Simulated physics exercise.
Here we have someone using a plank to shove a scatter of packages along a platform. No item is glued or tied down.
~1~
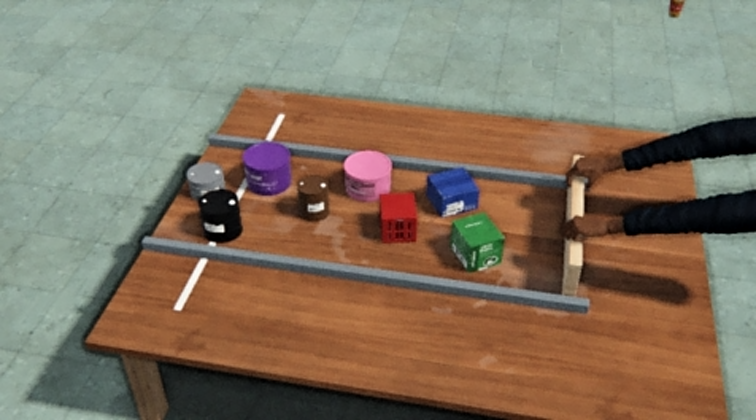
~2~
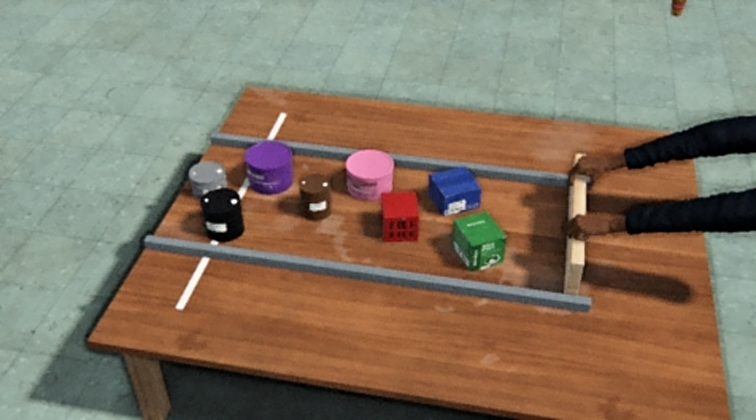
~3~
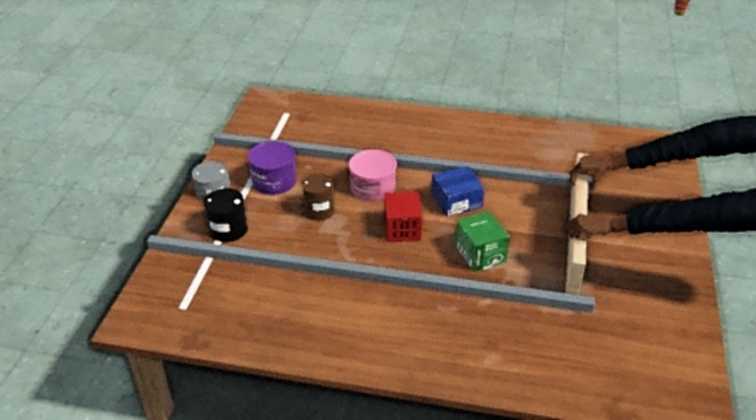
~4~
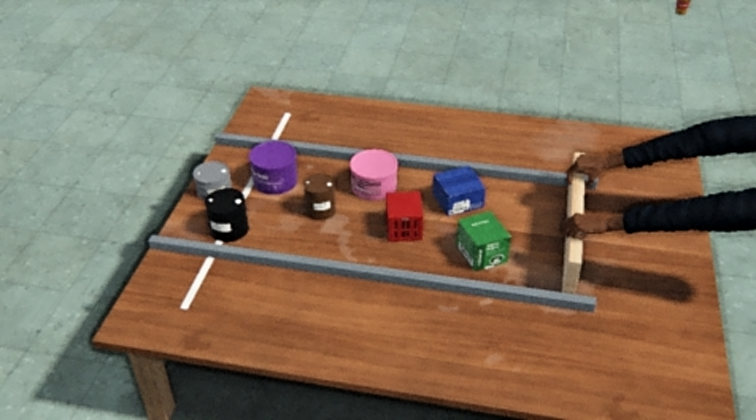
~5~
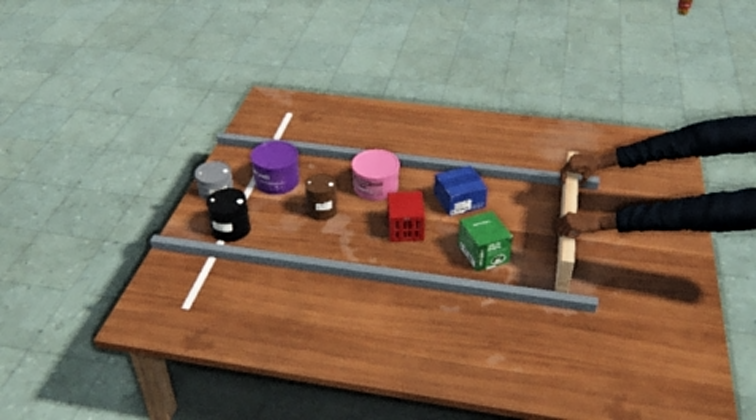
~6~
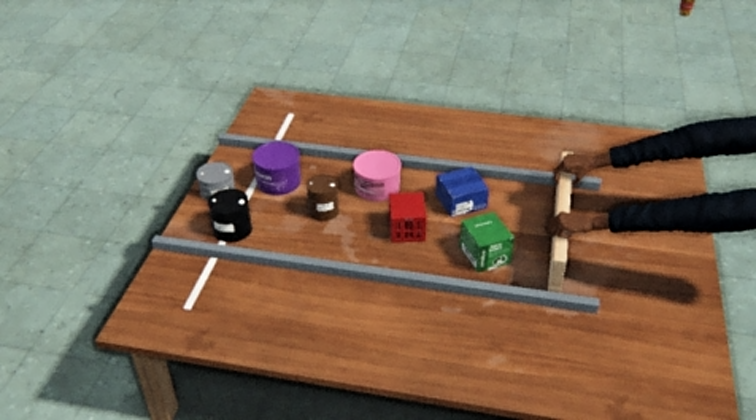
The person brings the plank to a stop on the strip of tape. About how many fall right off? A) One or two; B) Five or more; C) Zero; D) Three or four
Three or four.
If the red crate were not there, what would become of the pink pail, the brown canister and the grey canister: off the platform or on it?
The pink pail goes over; the brown canister stays on; the grey canister falls.
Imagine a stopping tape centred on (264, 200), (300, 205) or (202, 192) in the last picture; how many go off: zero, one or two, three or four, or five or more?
3 or 4; just one or two; at least five.
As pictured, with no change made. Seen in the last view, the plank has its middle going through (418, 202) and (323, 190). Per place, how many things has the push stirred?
By then 4, and later 7.
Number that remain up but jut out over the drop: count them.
Count: 2.
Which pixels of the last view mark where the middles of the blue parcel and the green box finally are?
Final spots - blue parcel (242, 157), green box (219, 198).
A little later, none off yet; grey canister at rest near (216, 182); black canister at rest near (230, 216); purple pail at rest near (277, 169).
Next, none off yet; grey canister moving near (212, 182); black canister at rest near (230, 216); purple pail shifted a little near (251, 167).
When it is over, the number that fall off is three or four; down, pink pail, brown canister, purple pail and grey canister.
